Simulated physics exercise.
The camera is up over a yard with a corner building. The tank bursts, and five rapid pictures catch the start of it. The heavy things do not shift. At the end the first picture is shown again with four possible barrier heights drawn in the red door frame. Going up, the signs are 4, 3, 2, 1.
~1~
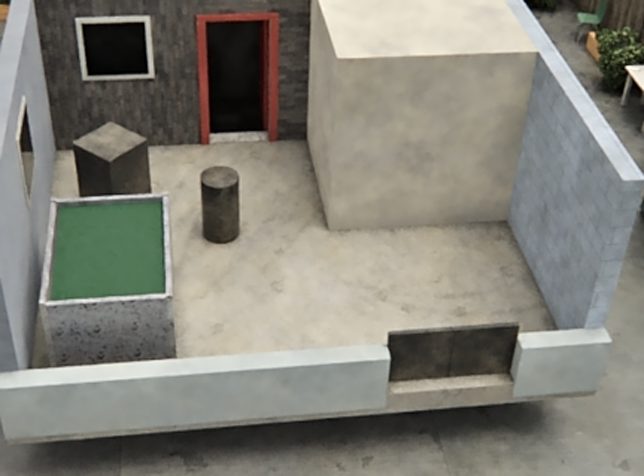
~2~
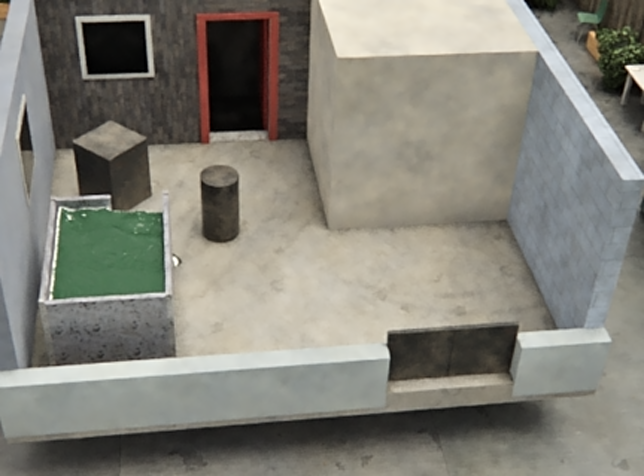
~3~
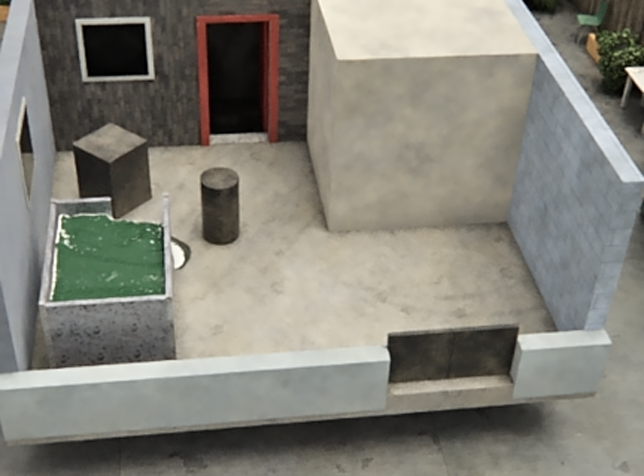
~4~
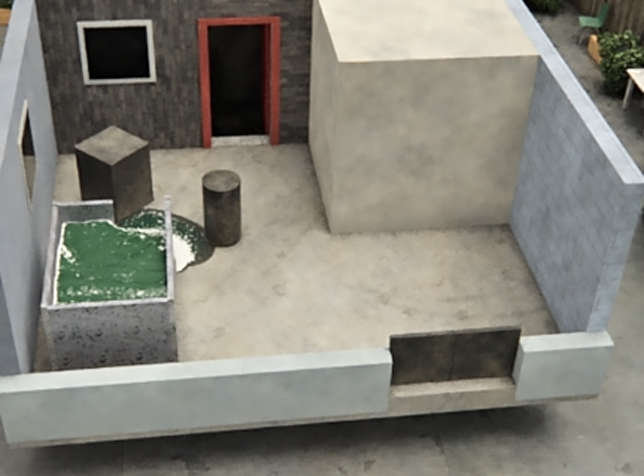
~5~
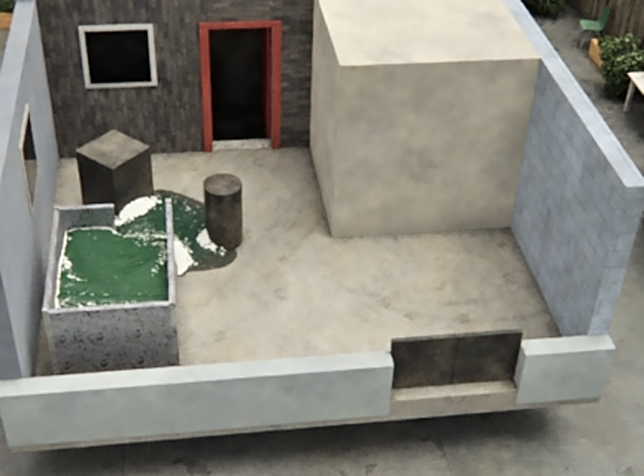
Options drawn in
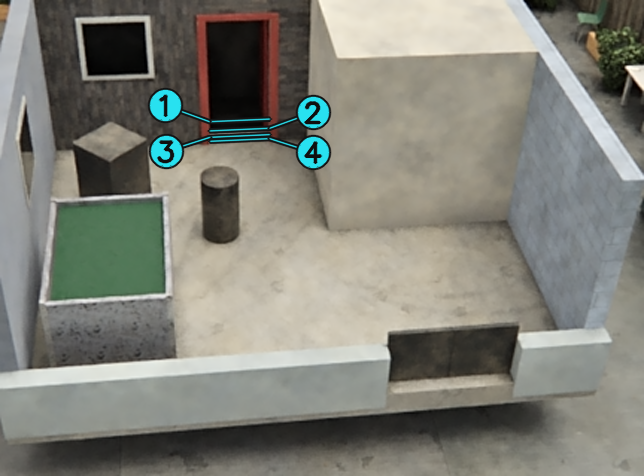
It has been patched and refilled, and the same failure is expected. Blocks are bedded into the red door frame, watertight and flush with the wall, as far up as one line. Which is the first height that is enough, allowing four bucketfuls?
Take 1.
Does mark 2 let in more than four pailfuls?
Yes, it does.
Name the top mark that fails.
Here it is mark 2.
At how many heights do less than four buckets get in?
One.
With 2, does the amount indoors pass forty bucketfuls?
No.
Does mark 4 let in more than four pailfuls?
Yes, that goes wrong.
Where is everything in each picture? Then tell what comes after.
The first frame shows water in the tank at rest, its middle at (109, 251); foot of the red doorway at (240, 142); shut gate at (452, 335).
In the second frame, 1 % of the ground under water, visible out to (177, 262).
In the third frame, 3 % of the ground under water, visible out to (181, 257).
In the fourth frame, 7 % of the ground under water, visible out to (186, 221).
In the fifth frame, 11 % of the ground under water, visible out to (168, 193).
In cyan, 1 at (239, 120); 2 at (239, 129); 3 at (240, 135); 4 at (240, 139); from the bottom up 4, 3, 2, 1.
With 1, a bucket or two gets in.
With 2, about 14 bucketfuls get in.
With 3, dozens of bucketfuls pour in.
With 4, dozens of bucketfuls pour in.
